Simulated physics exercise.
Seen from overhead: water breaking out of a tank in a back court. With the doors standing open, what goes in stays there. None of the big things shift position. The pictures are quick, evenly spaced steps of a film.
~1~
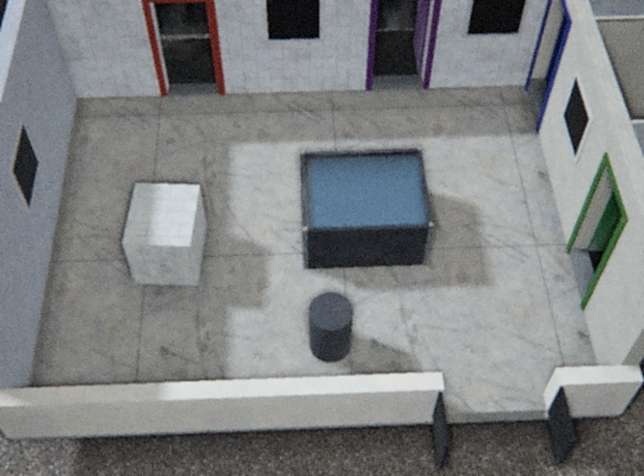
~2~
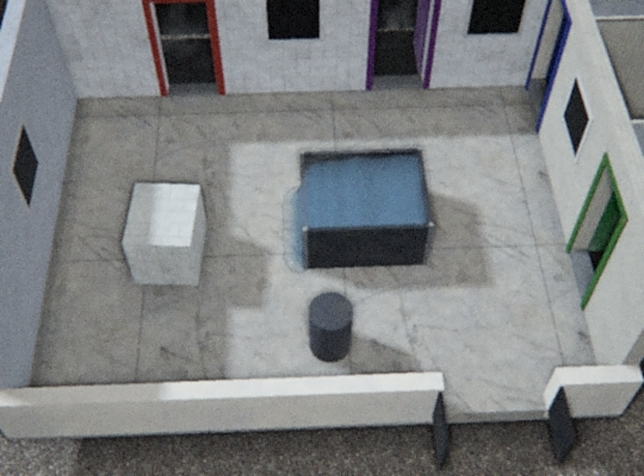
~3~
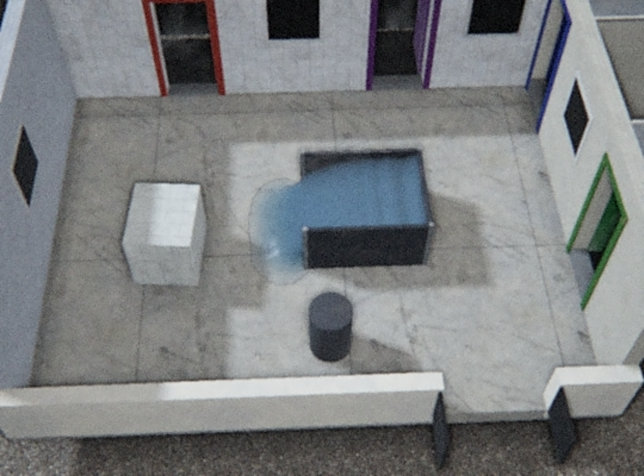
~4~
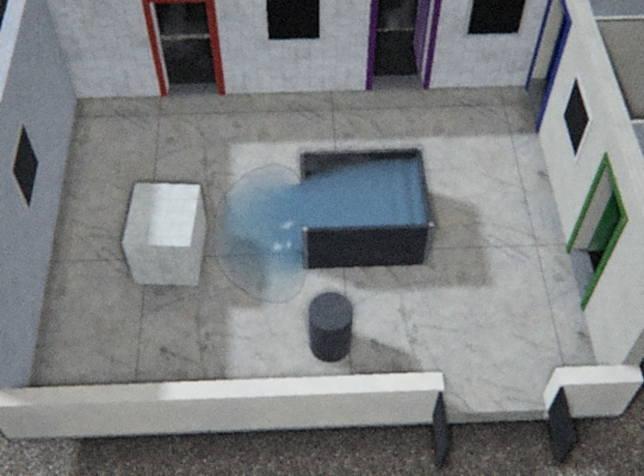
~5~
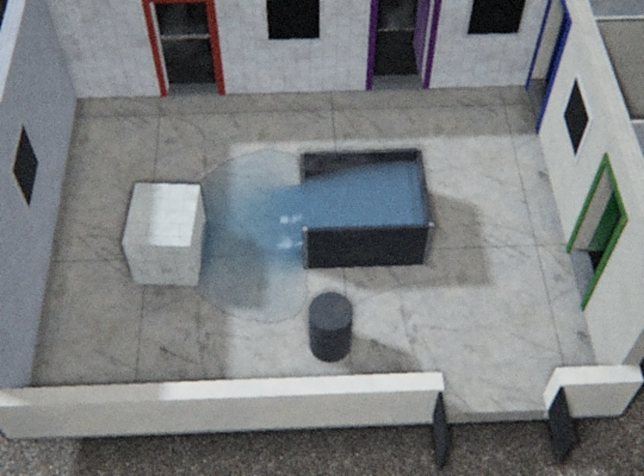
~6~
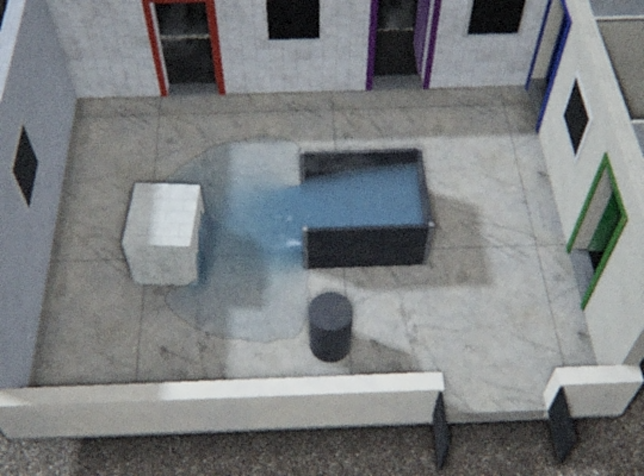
In a walled back court with open doorways, a dark tank sits full of still blue water between a pale block and a small dark cylinder. Water breaks out of the tank's left side and spreads leftward over the floor in a rounded sheet. It reaches the block and widens around it as the tank's level drops.
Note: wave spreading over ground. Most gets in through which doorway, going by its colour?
Through the red door.
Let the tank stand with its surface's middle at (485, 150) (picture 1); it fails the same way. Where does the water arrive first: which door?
That would be the red-painted one.
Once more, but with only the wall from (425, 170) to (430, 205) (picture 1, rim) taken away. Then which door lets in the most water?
Most of it gets in at the green-painted one.
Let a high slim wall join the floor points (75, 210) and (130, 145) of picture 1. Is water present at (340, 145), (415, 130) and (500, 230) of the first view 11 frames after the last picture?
Well, in order I'd call them unreached, unreached and unreached.
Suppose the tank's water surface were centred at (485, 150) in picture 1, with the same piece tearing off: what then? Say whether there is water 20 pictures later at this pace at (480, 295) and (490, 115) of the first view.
Well, the first point ends up unwetted, and the second one ends up unwetted.
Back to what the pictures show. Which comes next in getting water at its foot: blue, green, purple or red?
First comes the red one.
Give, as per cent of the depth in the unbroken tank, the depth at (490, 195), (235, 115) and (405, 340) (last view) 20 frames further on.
0, 2, 2 %.
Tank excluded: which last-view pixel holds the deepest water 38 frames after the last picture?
Around (41, 321).
A moment on, water covers 30 % of the floor; blue door not reached, green door not reached, purple door not reached, red door not reached.
Next, water covers 40 % of the floor; blue door not reached, green door not reached, purple door not reached, red door wet at the sill, nothing in.
Then, water covers 50 % of the floor; blue door not reached, green door not reached, purple door not reached, red door some in.
Later, water covers 70 % of the floor; blue door not reached, green door wet at the sill, nothing in, purple door wet at the sill, nothing in, red door some in.
In the end, water covers 95 % of the floor; blue door wet at the sill, nothing in, green door wet at the sill, nothing in, purple door wet at the sill, nothing in, red door a lot in; the red door has let in the most.
